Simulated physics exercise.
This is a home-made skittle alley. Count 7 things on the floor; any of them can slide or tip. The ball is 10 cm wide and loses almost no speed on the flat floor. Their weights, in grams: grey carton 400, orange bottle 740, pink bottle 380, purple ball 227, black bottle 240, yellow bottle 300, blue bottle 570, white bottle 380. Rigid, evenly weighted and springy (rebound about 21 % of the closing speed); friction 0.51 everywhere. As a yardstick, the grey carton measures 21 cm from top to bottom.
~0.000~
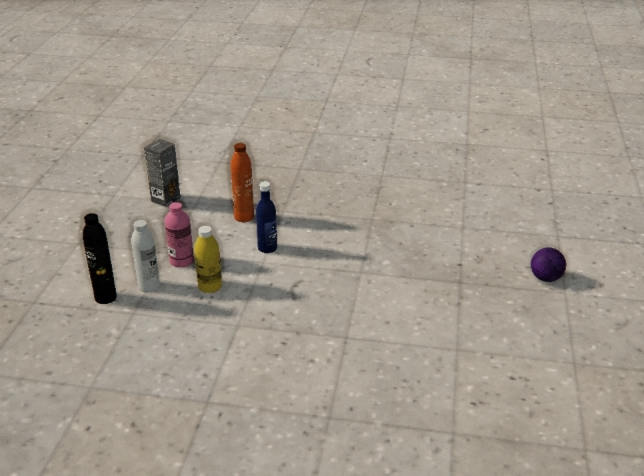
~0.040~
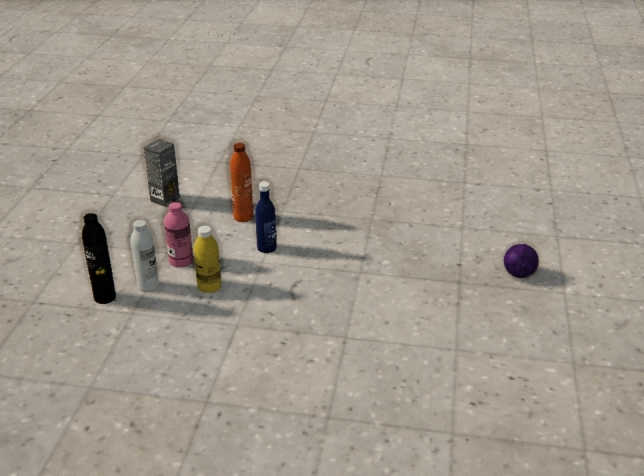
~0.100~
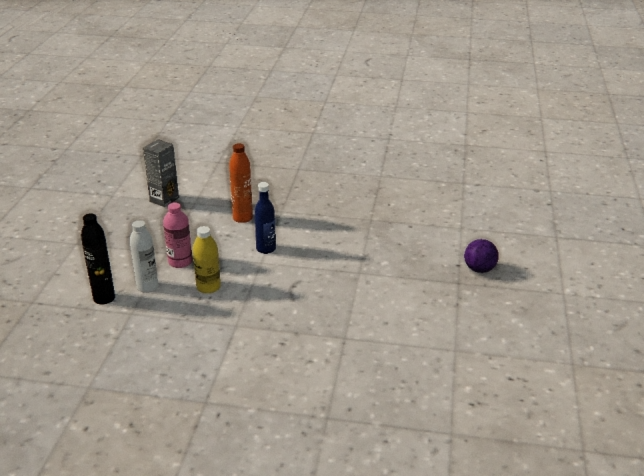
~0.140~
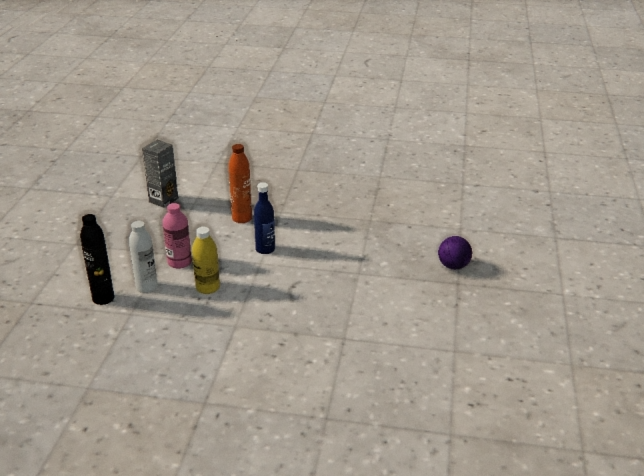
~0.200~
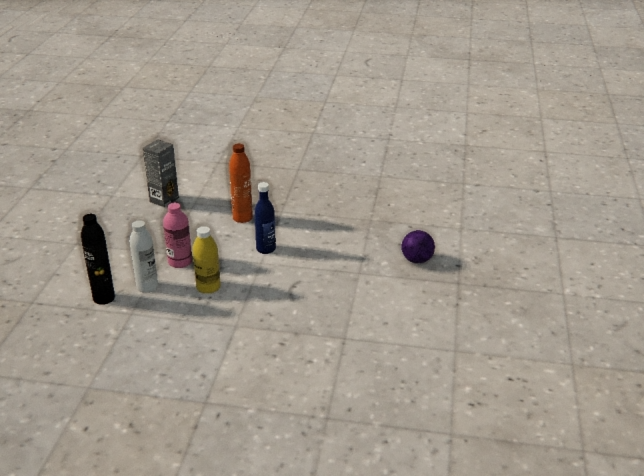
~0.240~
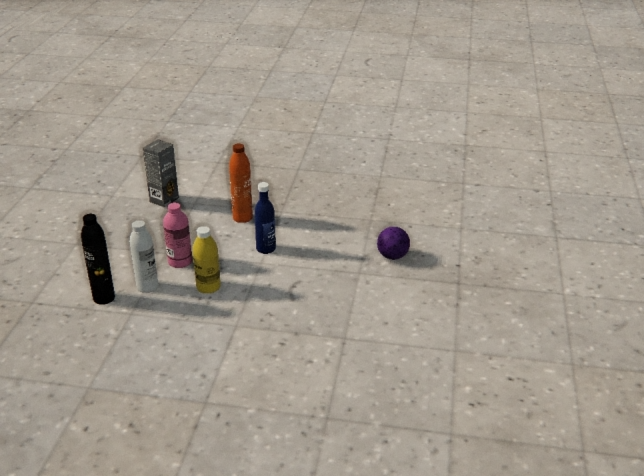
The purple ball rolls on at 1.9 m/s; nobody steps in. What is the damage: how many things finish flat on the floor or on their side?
Tipped or gone: Zero.
Around 0.64 s, 90 cm rolled; purple ball near (270, 204); orange bottle at 3° to upright near (237, 182); blue bottle at 10° to upright.
Around 1.44 s, 99 cm rolled; purple ball near (310, 154).
Around 2.44 s, 125 cm rolled; purple ball near (348, 105).
Finally (3.2 s), all 7 still in place (within 8 cm). Final places as that camera would see them, grey carton near (161, 174), orange bottle near (239, 183).
